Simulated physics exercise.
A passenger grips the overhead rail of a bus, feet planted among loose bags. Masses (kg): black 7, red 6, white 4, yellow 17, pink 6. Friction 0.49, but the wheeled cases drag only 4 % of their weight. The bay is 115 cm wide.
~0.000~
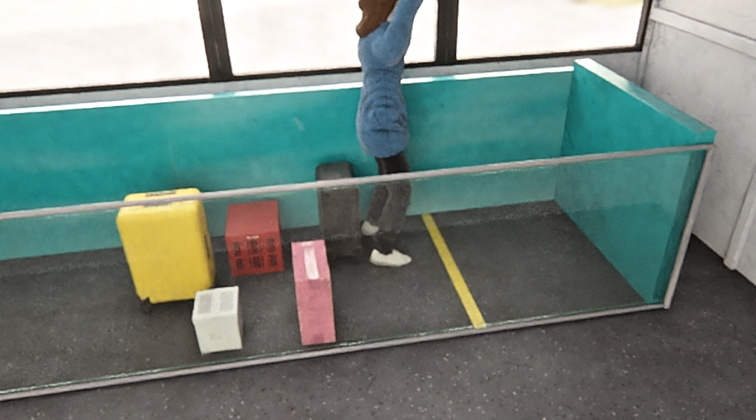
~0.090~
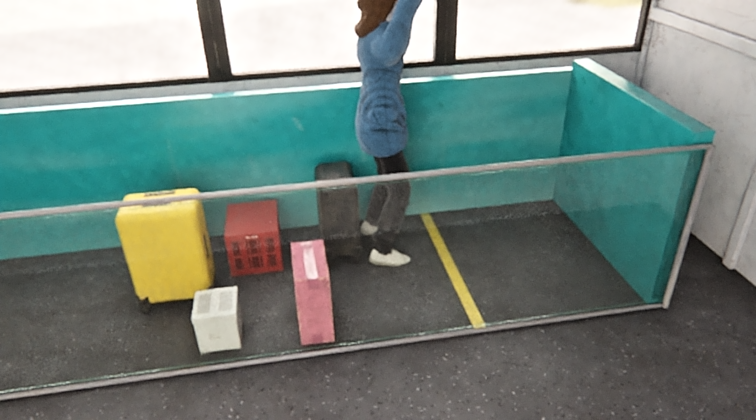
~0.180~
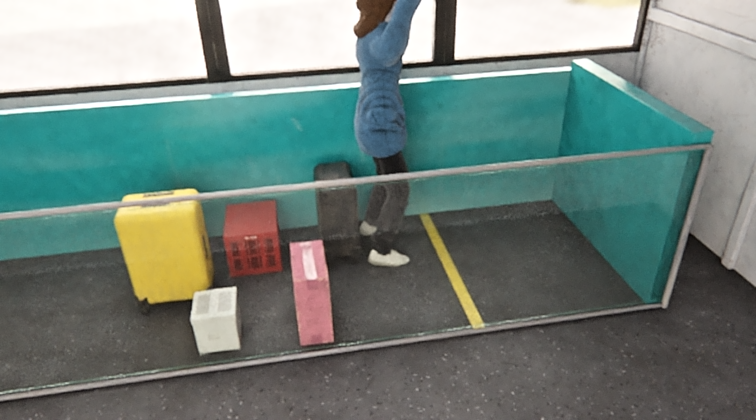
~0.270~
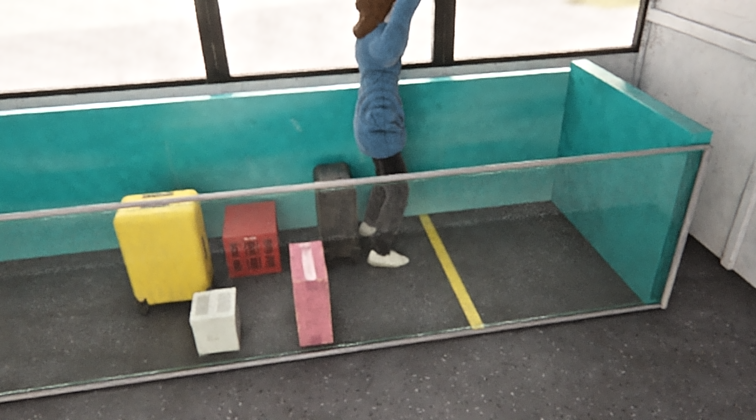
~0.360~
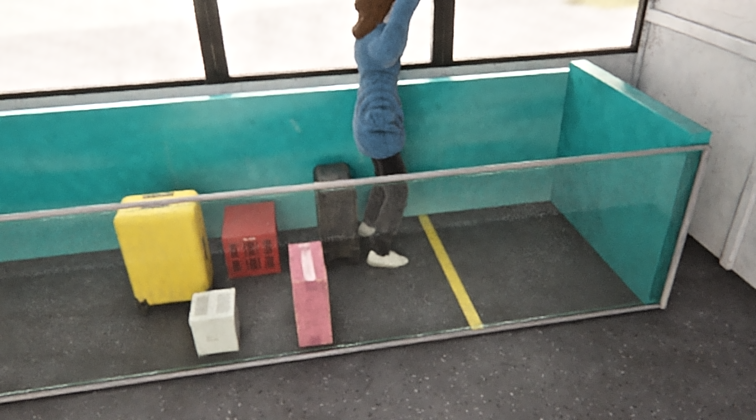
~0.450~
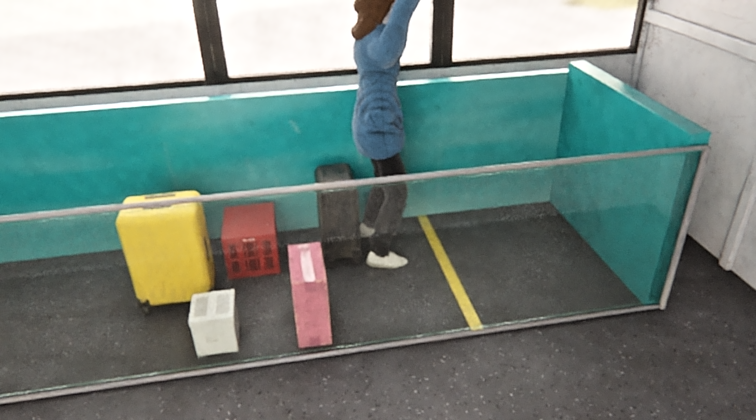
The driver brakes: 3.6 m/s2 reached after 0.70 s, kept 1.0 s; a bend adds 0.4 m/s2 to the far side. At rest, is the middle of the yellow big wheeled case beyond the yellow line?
Here the yellow big wheeled case gets past the yellow line.
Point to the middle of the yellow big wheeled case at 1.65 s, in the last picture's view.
At about (376, 244).
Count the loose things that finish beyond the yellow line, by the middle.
2 of them.
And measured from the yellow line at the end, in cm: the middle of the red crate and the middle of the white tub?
Red crate 80 short, white tub 130 short.
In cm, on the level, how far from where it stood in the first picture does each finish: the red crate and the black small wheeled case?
Red crate 25, black small wheeled case 10.
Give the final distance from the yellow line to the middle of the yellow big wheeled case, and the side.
About 65 cm past it.
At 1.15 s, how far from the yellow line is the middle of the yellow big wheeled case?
Some 100 cm short of it.
After 0.75 s the yellow big wheeled case is 136 cm short of the yellow line, tilted 0°, near (195, 249) in the last picture's view.
After 1.15 s the yellow big wheeled case is 98 cm short of the yellow line, tilted 0°, near (269, 246) in the last picture's view; the black small wheeled case 51 cm short of the yellow line, tilted 0°.
After 1.65 s the yellow big wheeled case is 43 cm short of the yellow line, tilted 0°, near (376, 244) in the last picture's view; the black small wheeled case 51 cm short of the yellow line, tilted 0°.
At rest, 3.0 s, black small wheeled case stops short of the yellow line; red crate stops short of the yellow line; white tub stops short of the yellow line; yellow big wheeled case crosses the yellow line; pink carton crosses the yellow line.
